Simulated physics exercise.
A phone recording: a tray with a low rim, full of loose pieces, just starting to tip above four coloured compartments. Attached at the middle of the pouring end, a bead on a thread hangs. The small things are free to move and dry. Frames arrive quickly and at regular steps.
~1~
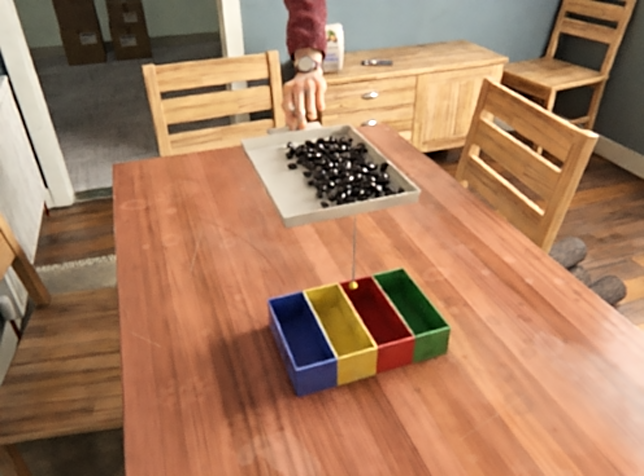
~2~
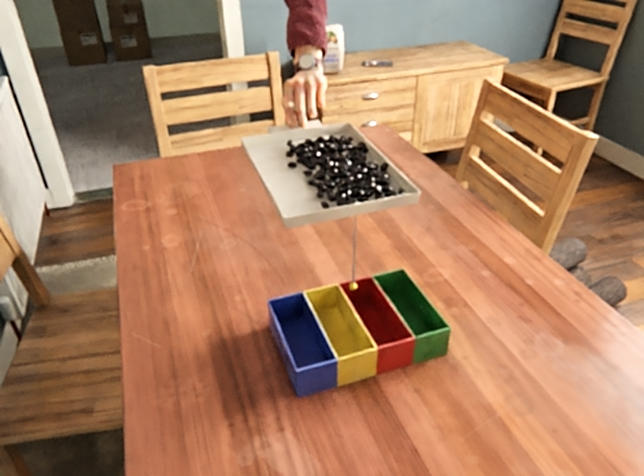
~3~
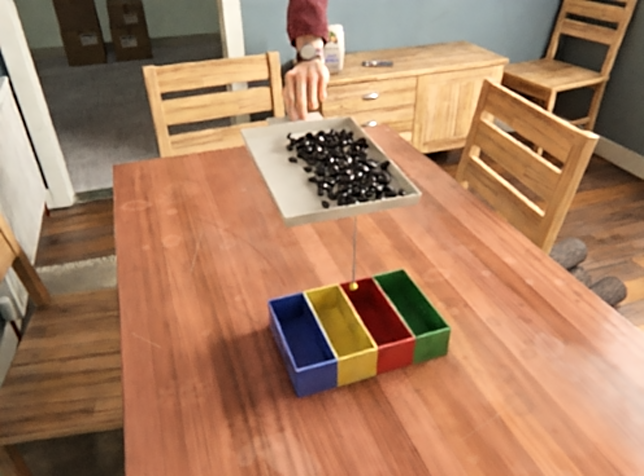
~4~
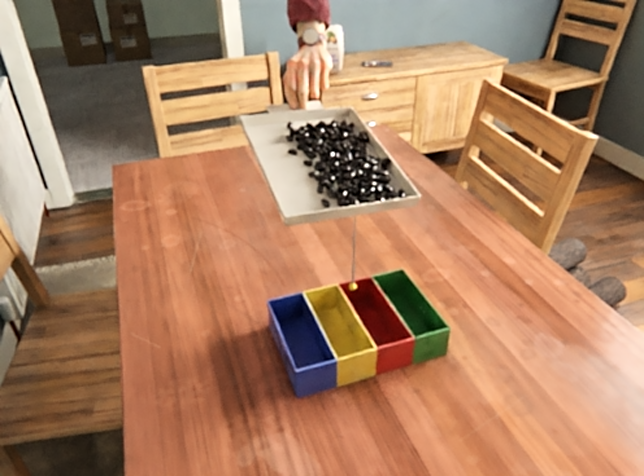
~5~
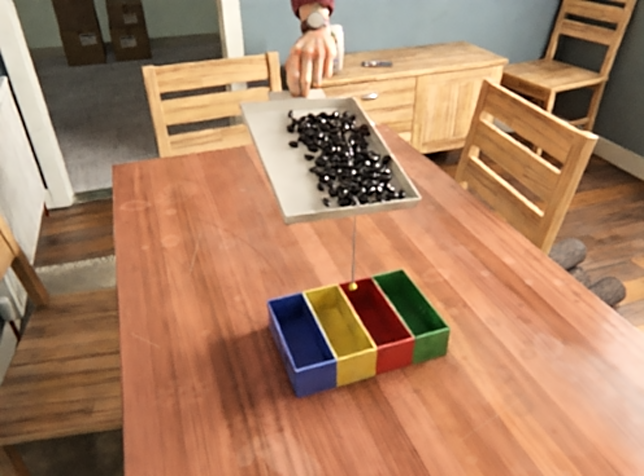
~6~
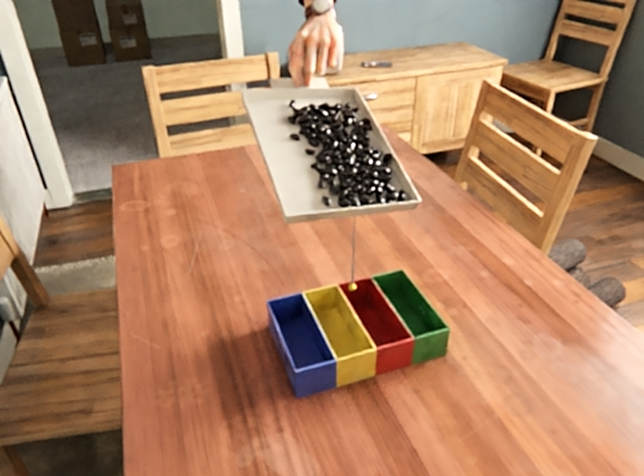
The clip shows a hand gripping the far edge of a tray of black beans above blue, yellow, red and green compartments, gradually raising that edge so the tray tilts toward its near right corner while a bead hangs below.
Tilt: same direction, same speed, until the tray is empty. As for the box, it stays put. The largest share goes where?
To the green cell.
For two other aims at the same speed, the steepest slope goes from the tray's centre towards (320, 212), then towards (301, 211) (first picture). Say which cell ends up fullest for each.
Try 1 - that blue cell; try 2 - the blue one.
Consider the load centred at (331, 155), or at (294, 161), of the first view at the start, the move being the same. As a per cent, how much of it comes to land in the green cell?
Roughly 50 and 40 percent, in that order.
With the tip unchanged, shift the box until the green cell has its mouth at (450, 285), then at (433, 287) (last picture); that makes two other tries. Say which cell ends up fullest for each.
Case 1 - the red one; case 2 - that red cell.
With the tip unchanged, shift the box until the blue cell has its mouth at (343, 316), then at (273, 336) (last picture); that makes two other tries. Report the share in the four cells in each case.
Roughly 100 per cent the first time and 40 per cent the second.
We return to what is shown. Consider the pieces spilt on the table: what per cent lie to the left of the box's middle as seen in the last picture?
Near 0 per cent.
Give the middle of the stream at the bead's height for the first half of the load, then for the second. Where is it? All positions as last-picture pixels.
Half one: (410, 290), half two: (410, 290).
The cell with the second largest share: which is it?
That would be red, just behind the top one.
Shortly afterwards, tray tipped steeply; the whole lot on the tray.
Next, tray tipped past a quarter turn; the bulk on the tray; a little in the green cell; only a few in the red cell; only a few in the yellow cell; a little falling or outside the box.
Some moments later, tray tipped past a quarter turn; near half in the green cell; near a quarter in the red cell; a little in the yellow cell; near a quarter falling or outside the box.
In the end, tray tipped past a quarter turn; near half in the green cell; near a quarter in the red cell; a little in the yellow cell; none at all in the blue cell; near a quarter outside the box.
